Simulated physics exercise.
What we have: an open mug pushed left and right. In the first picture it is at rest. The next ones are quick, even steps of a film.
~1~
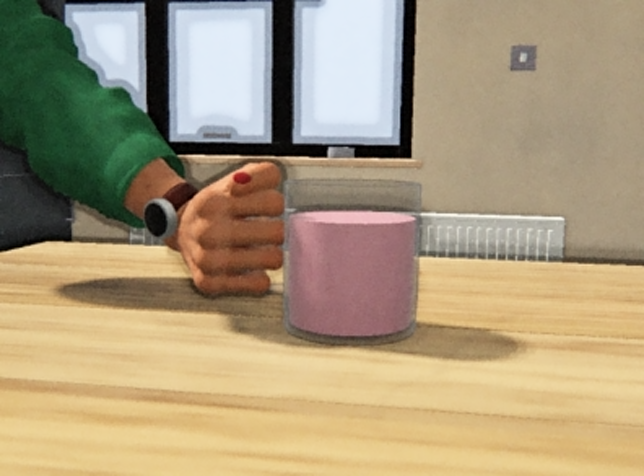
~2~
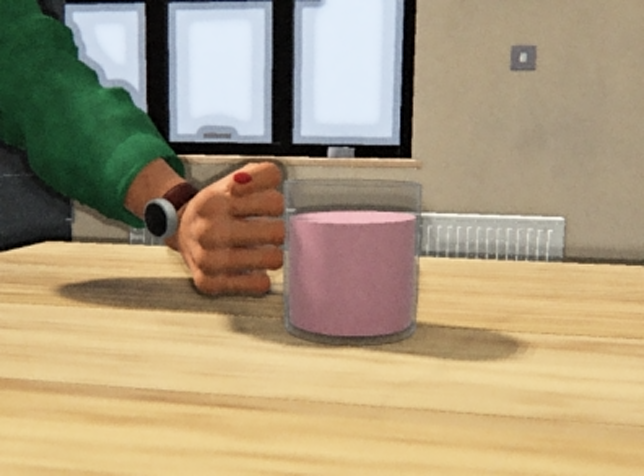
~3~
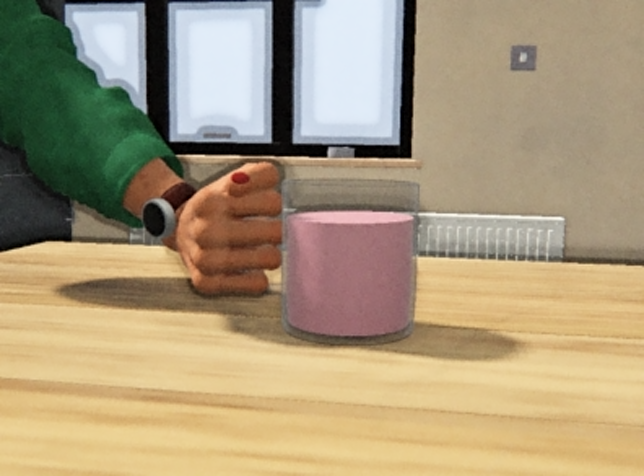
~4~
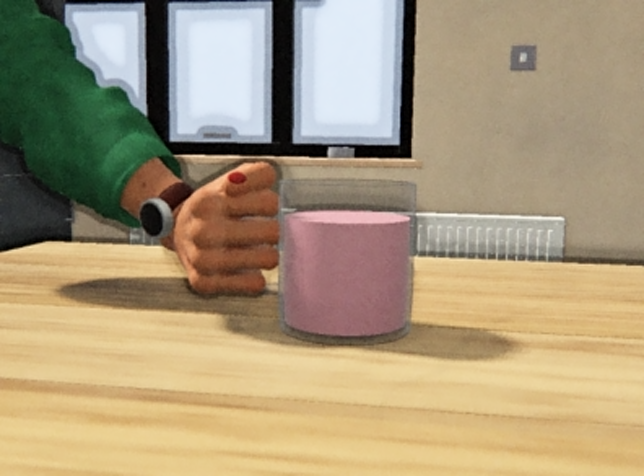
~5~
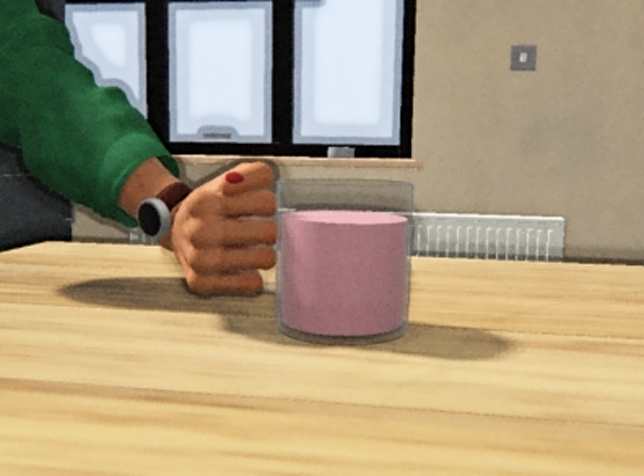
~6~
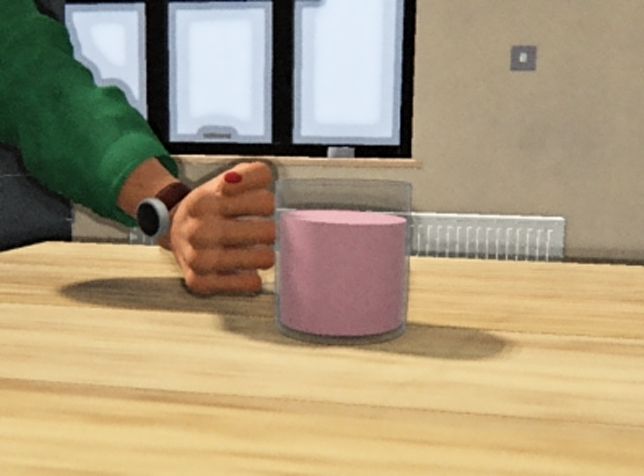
A hand in a green sleeve slowly nudging a clear mug of pink liquid slightly left across a wooden table.
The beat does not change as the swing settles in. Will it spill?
It never brims over.
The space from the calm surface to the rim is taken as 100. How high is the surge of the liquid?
About 10 percent.
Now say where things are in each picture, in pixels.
The first picture shows mug (351, 252) about three quarters full; at rest.
The second picture shows mug about three quarters full, surface at (352, 219); surface about level.
The third picture shows mug (350, 252) about three quarters full; surface about level.
The fourth picture shows mug about three quarters full, surface at (348, 219); surface about level.
The fifth picture shows mug (344, 252) about three quarters full; surface about level.
The sixth picture shows mug about three quarters full, surface at (343, 218); surface about level.
Next, the highest wave so far stays far below the rim.
Finally, the highest wave so far stays far below the rim; nothing has left it.
